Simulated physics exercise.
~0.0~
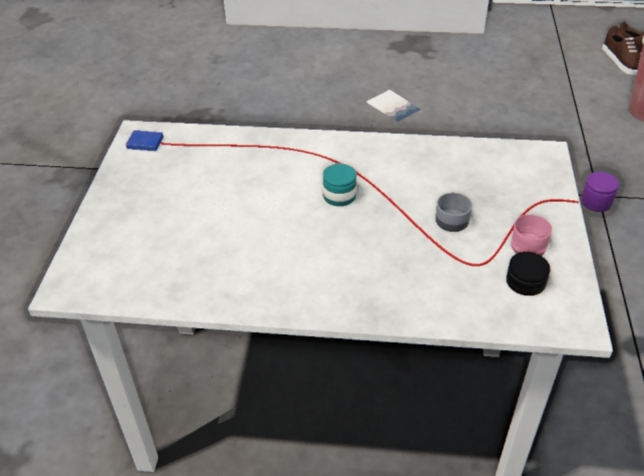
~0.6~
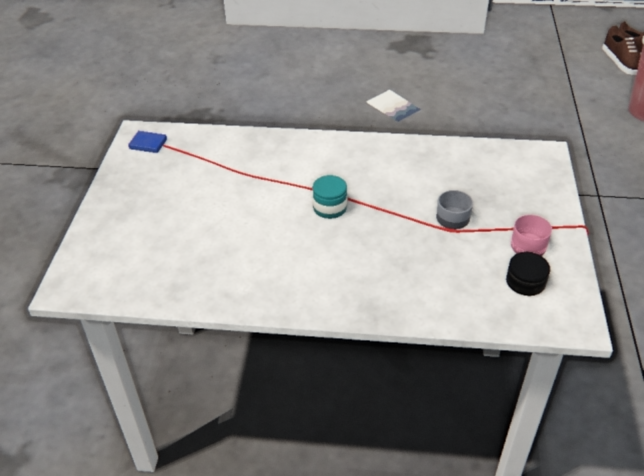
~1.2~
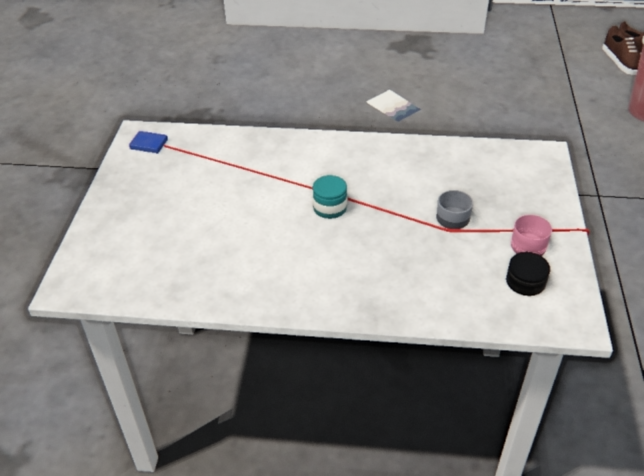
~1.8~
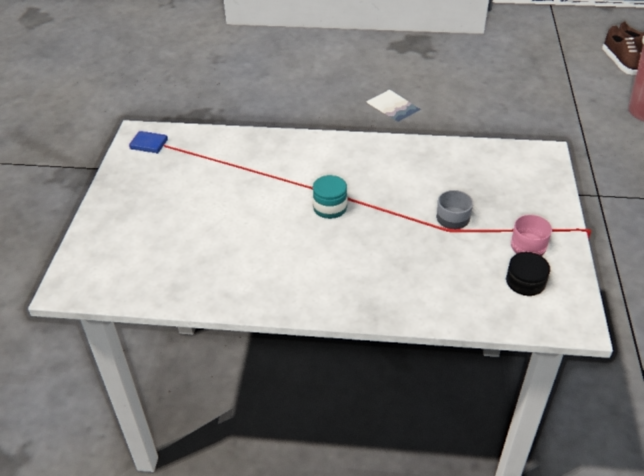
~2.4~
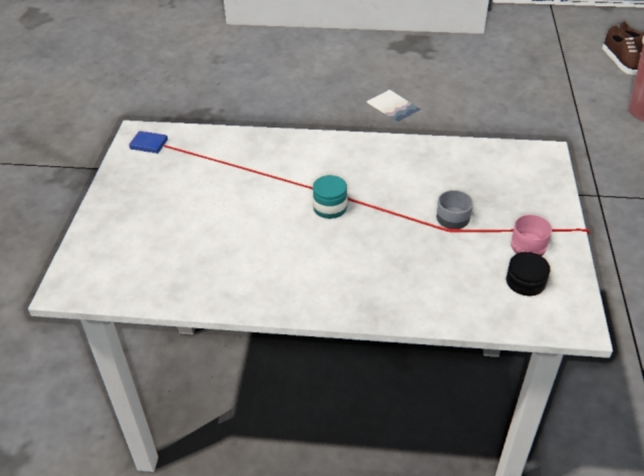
The purple speaker drops off the table's right side, pulling the red cable taut.
